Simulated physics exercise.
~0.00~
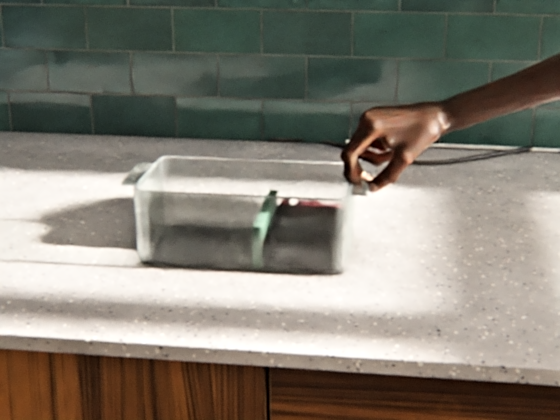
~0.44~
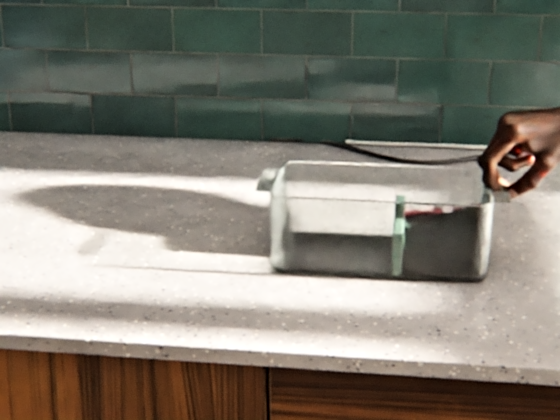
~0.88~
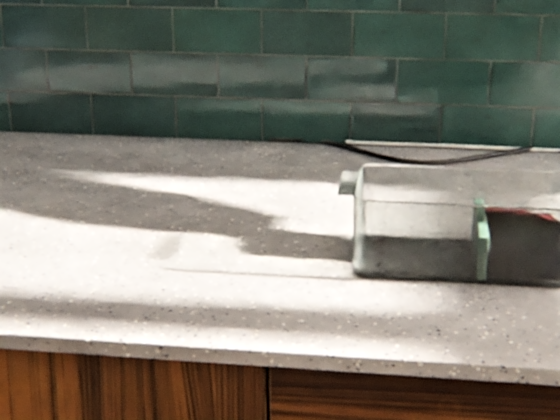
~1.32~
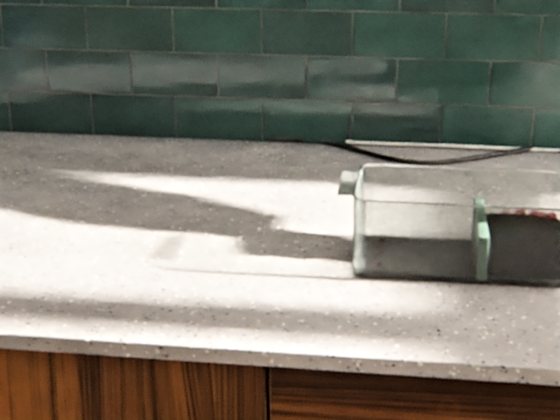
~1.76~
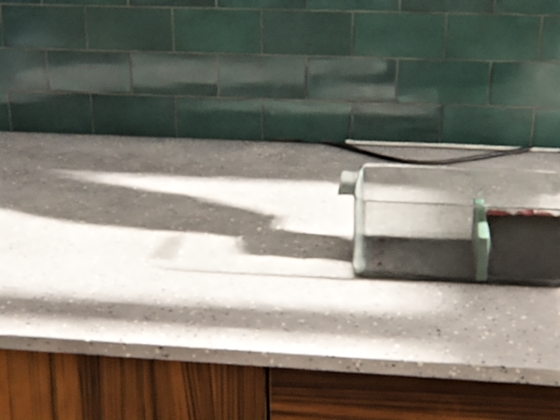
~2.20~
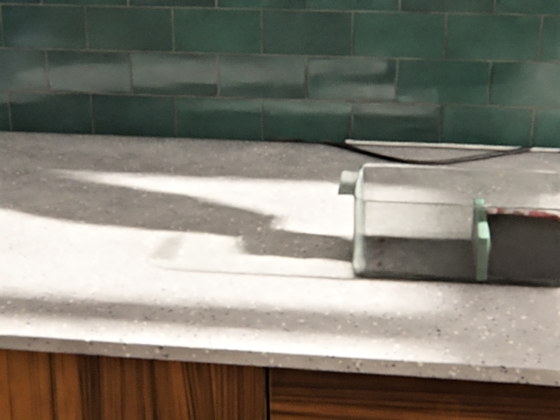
In the video, a hand slides a clear oblong tub with a green divider and dark liquid in its right part across a speckled counter to the right, then leaves view. The tub ends still, partly cut off at the right edge, the dark liquid settling to a nearly level surface.
